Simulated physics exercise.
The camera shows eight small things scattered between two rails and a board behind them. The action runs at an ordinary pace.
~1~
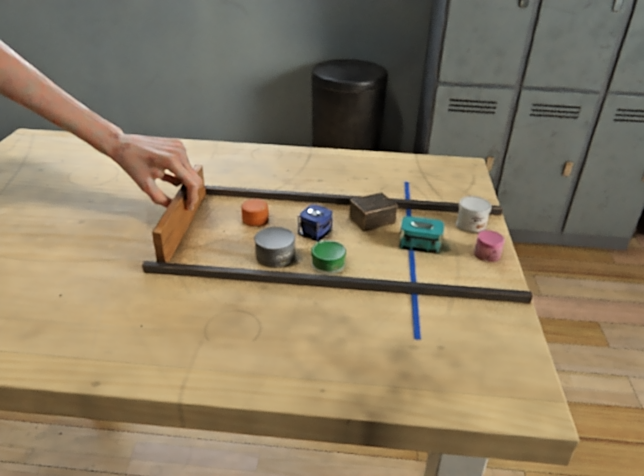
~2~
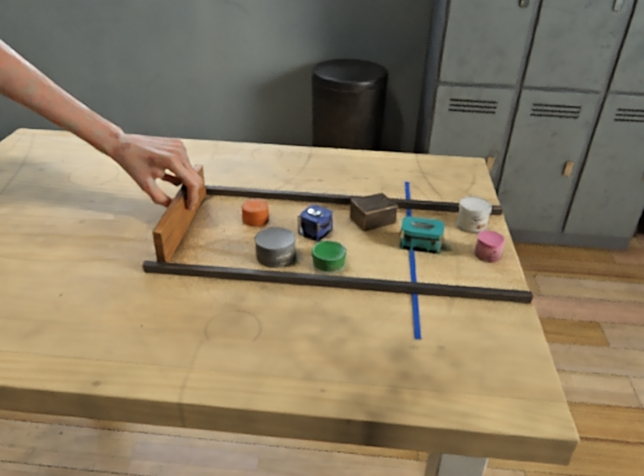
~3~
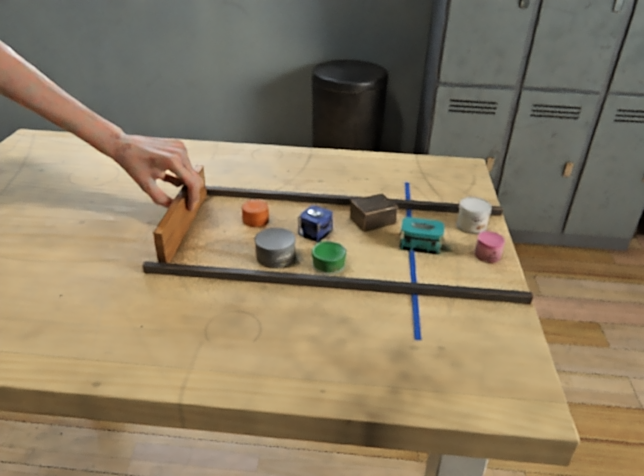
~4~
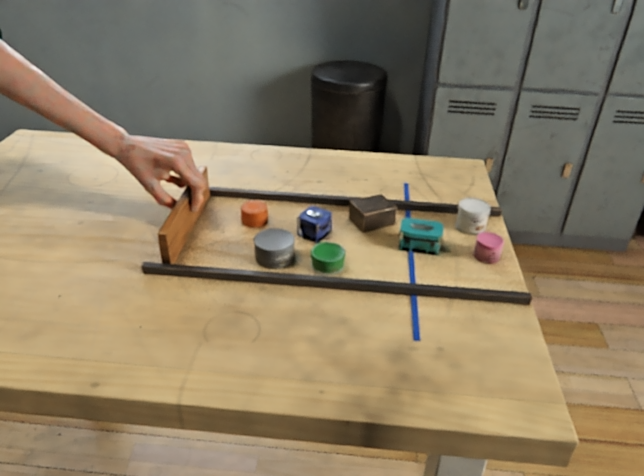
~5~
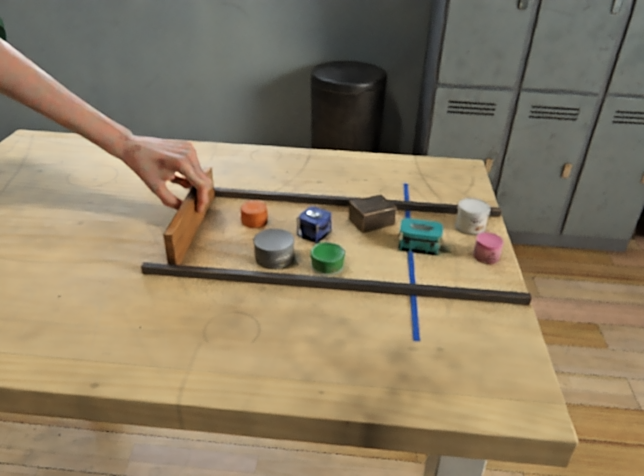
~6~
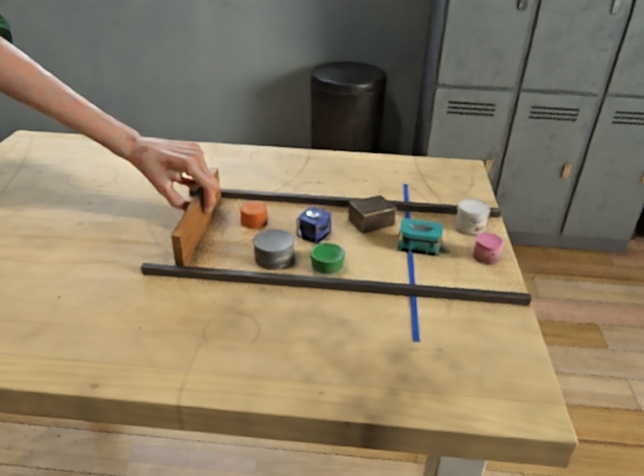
On a pale wooden table in a room with grey lockers and a dark bin behind, the view looks down from the front. Between two dark rails lie orange, grey, blue, green and brown objects, with a turquoise case at a blue tape line and white and pink ones to the right. A hand at left slides an upright wooden board slightly rightward, while the objects and view stay practically still.
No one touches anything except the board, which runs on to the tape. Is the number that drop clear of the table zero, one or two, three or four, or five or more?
The number that tip off is going to be zero.
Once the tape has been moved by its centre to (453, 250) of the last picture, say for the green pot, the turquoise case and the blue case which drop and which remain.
Taking them in turn, the green pot does not drop, the turquoise case does not drop, the blue case does not drop.
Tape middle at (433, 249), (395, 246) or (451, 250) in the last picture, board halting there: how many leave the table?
0, 0, 1.
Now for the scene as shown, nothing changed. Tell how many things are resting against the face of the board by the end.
The number is 3.
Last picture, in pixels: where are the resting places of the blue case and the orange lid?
Taking them in turn, first comes (425, 243), then (423, 230).
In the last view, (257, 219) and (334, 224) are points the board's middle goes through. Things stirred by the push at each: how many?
The counts are 1 and 5.
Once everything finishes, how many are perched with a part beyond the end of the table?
I get 0.
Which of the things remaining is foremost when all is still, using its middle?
Answer: The pink tub.
Soon after, none off yet; pink tub at rest near (488, 249); white tin at rest near (472, 217); turquoise case at rest near (420, 237).
In the end, the number that fall off is zero.
